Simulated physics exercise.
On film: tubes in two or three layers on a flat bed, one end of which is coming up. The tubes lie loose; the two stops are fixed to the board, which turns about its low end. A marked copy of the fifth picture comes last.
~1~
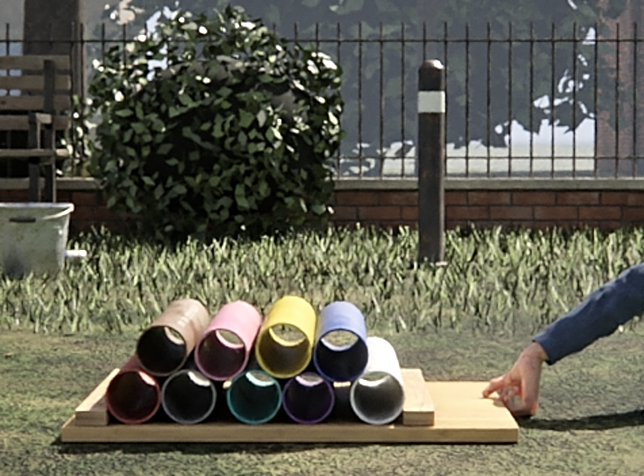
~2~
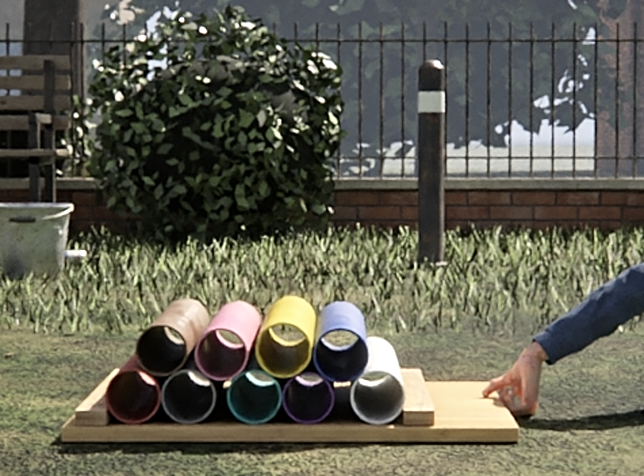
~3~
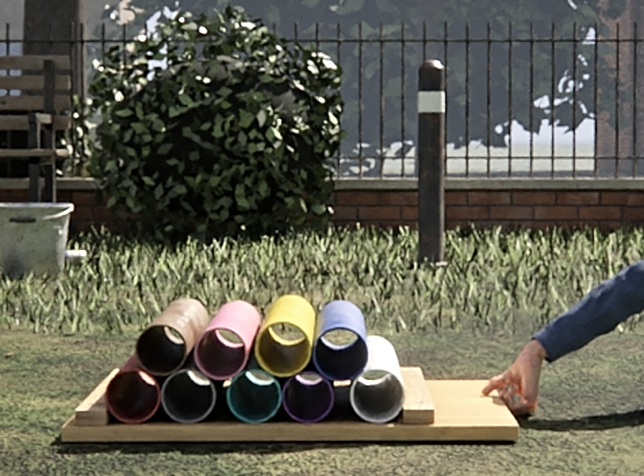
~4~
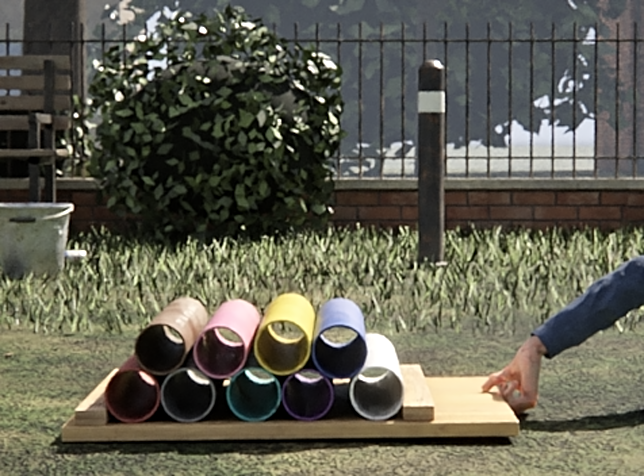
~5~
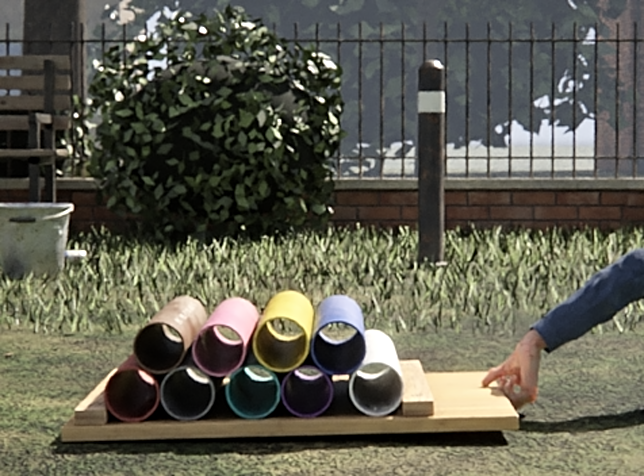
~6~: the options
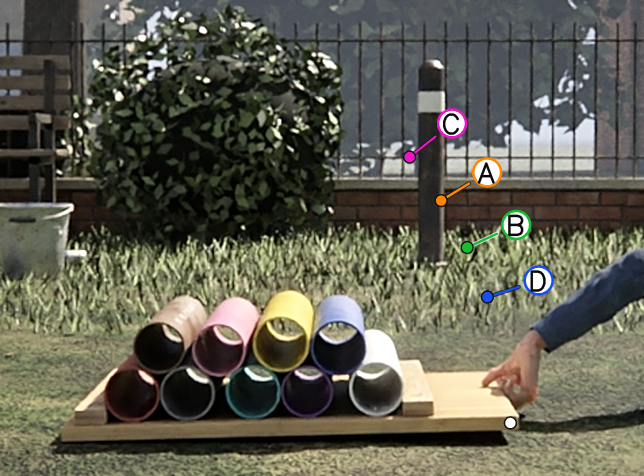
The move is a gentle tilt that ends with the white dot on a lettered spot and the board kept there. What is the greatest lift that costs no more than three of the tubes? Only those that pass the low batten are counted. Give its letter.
At most to B.
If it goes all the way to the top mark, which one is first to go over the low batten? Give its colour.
It is the brown one.
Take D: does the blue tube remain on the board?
The blue tube: Yes.
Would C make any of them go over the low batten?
Yes, at C.
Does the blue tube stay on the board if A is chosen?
The blue tube: No.
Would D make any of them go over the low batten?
At D: No.
On the marked copy, A at (441, 201); B at (467, 248); C at (410, 157); D at (488, 297); the white dot at (510, 423).
Following B. Soon after the start, board at 16°.
Later, board at 25°.
In the end, board at 25°, none over the low batten.
As for the rest, A four over the low batten (brown, yellow, pink, blue); C four over the low batten (brown, yellow, pink, blue); D none over the low batten.
